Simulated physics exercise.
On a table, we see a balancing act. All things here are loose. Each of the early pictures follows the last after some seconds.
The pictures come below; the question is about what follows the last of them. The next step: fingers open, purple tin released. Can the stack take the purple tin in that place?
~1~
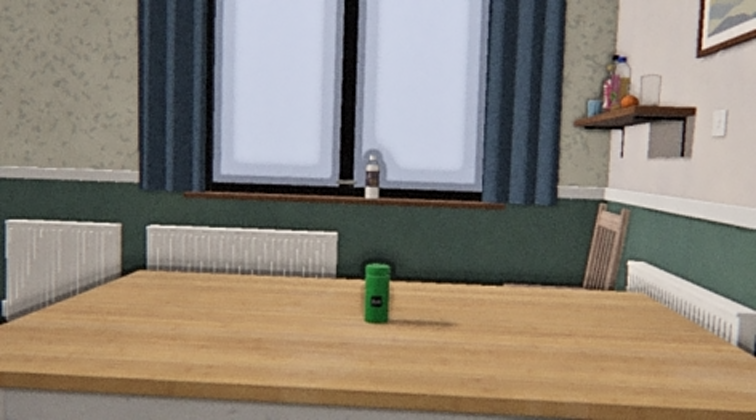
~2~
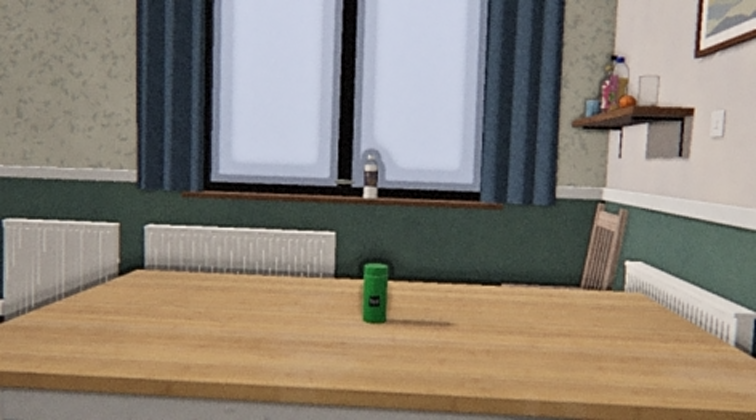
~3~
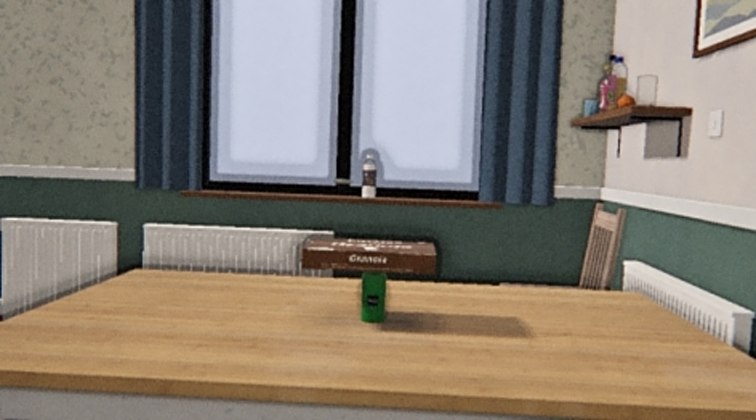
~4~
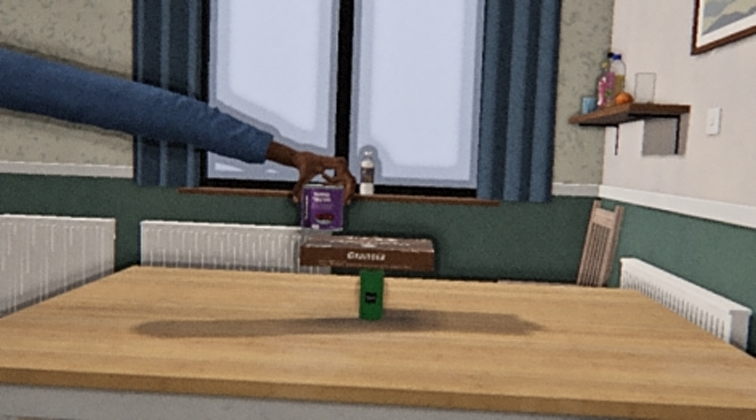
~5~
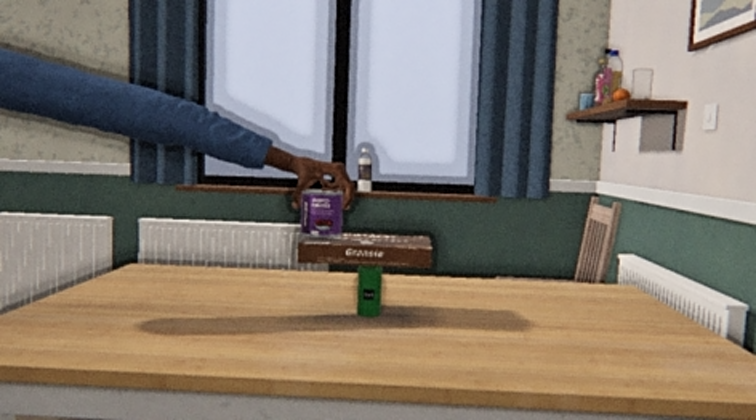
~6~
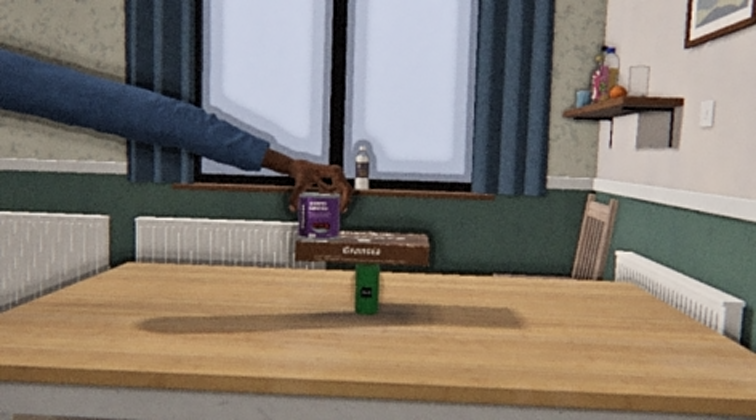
I expect a mishap.
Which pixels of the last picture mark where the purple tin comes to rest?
It ends near (194, 303).
Then, 0.40 s after the last picture, purple tin now fallen; brown packet tipped 55° from how it was.
Then, 0.70 s after the last picture, brown packet tipped 55° from how it was; green shaker tipped 20° from how it was.
Then, 0.90 s after the last picture, brown packet now fallen; green shaker on its side.
By the end, fallen, purple tin, green shaker and brown packet. Seen from the same camera at the end, purple tin near (194, 303). The stack gives way.
